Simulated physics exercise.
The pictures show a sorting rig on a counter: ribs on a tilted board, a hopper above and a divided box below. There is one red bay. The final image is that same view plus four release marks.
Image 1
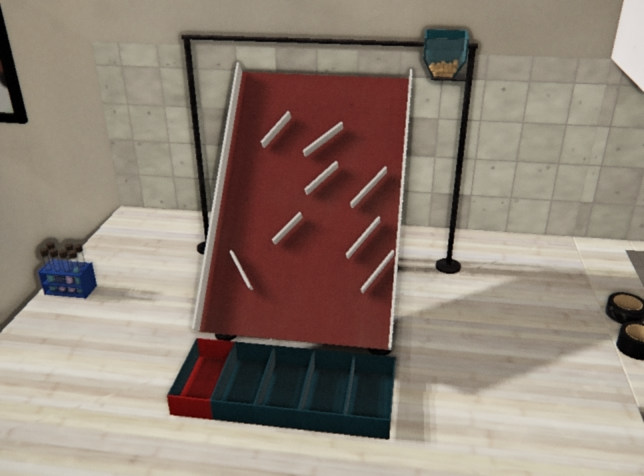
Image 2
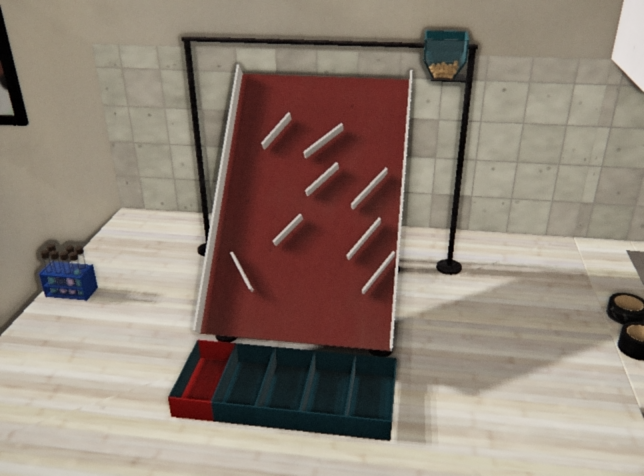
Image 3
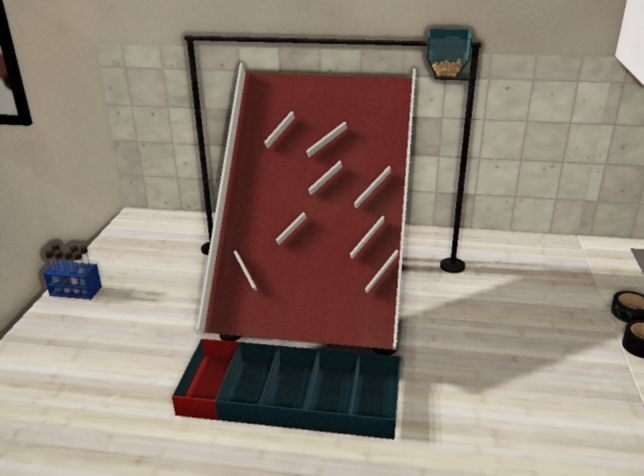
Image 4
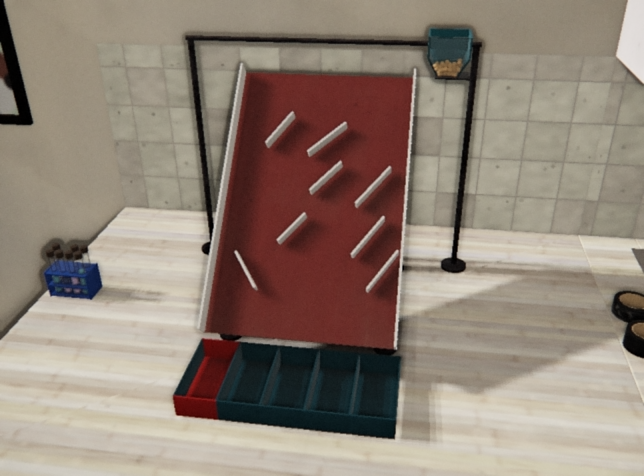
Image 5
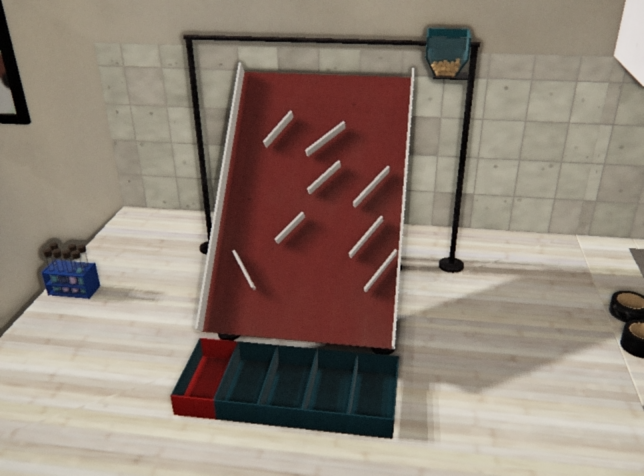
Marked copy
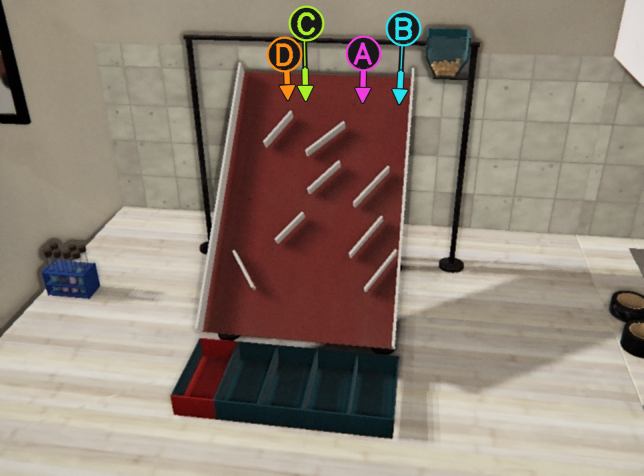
A tilted red board with pale ribs stands motionless above a divided box on a counter.
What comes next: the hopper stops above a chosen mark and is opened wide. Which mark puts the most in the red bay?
Use mark D.
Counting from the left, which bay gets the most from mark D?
The first.
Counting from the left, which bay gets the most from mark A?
The third from the left.
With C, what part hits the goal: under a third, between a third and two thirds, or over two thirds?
Mark C gives under a third.
On the marked copy, mark A meets the board at (362, 97); mark B meets the board at (399, 98); mark C meets the board at (305, 95); mark D meets the board at (287, 94).
With A, none at all in the red bay, all but a few in other bays, a small share outside the box.
With B, only a few in the red bay, all but a few in other bays, a small share held on the board.
With C, close to a quarter in the red bay, the bulk in other bays.
With D, close to two thirds in the red bay, close to a quarter in other bays, a small share outside the box.
